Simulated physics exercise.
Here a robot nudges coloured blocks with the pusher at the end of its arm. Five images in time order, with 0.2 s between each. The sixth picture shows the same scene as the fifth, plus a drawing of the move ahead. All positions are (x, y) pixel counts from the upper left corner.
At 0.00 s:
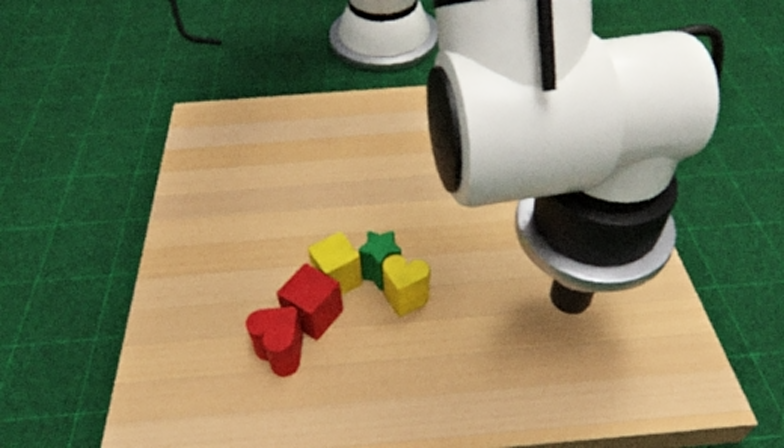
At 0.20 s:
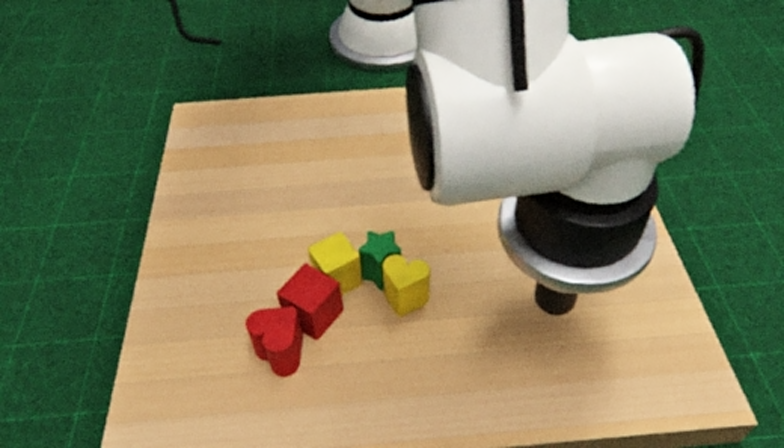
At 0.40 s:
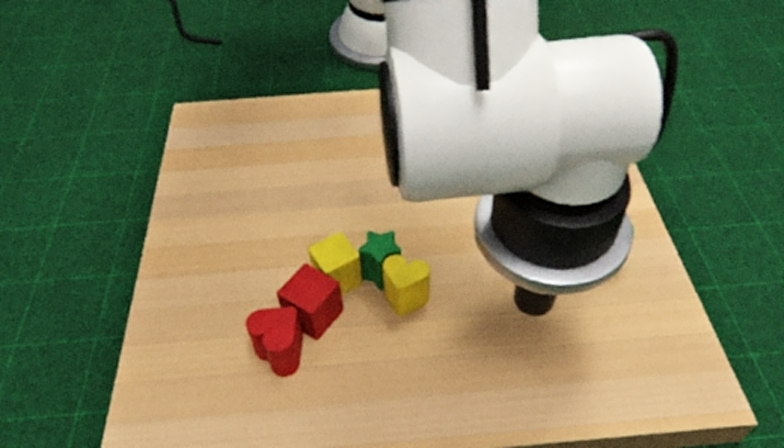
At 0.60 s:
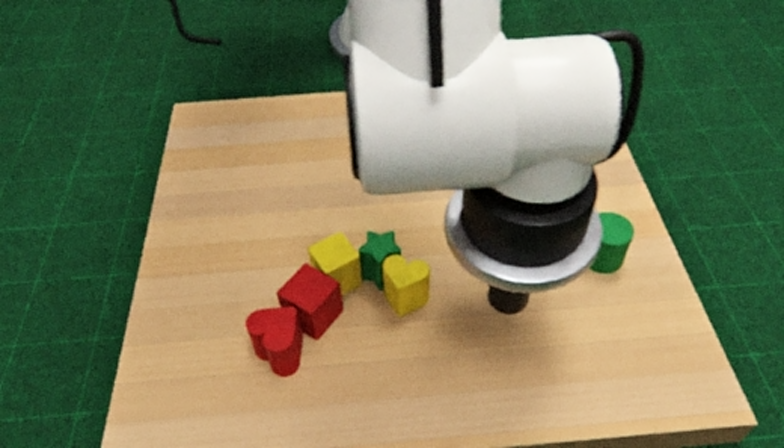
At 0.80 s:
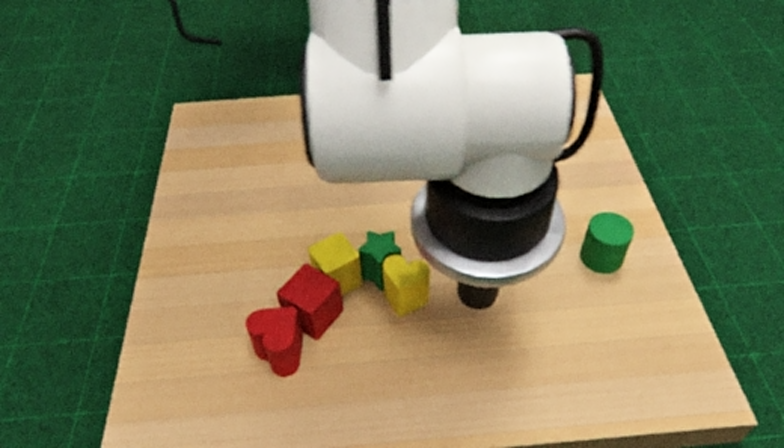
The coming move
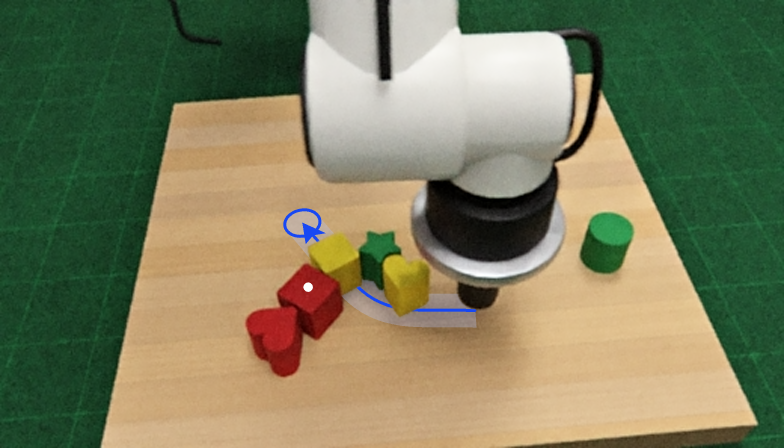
A robot arm moves left across a wooden board toward small coloured blocks, which stay still.
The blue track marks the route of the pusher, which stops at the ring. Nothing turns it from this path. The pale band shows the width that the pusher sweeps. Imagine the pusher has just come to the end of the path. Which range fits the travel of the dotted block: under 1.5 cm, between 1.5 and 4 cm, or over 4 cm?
It moves only a bit, under 1.5 cm.
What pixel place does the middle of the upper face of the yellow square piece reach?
I'd place it at (235, 216), taking the centre of its top.
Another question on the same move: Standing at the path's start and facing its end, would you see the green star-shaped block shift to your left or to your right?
To the path's right.
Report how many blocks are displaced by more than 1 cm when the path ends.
Three or more move.
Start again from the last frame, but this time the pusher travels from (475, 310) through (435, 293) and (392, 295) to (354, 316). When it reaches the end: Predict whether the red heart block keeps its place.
It is no longer where it was.
Path on the board, from (475, 310) over (396, 307) and (341, 268) to (302, 223); the dot is on the red square piece.
What follows on the original path. One third of the way, pusher (394, 291); yellow square piece (318, 245), turned 20° anticlockwise; green star-shaped block (367, 235), turned 55° clockwise; yellow heart block (355, 263).
Two thirds of the way, pusher (338, 251); yellow square piece (265, 221), turned 70° anticlockwise; green star-shaped block (359, 216); yellow heart block (302, 222), turned 15° clockwise.
At the end, pusher (299, 206); red square piece in place; yellow square piece (235, 216), turned 115° anticlockwise; green star-shaped block (354, 210), turned 175° clockwise; yellow heart block (261, 193), turned 45° anticlockwise.
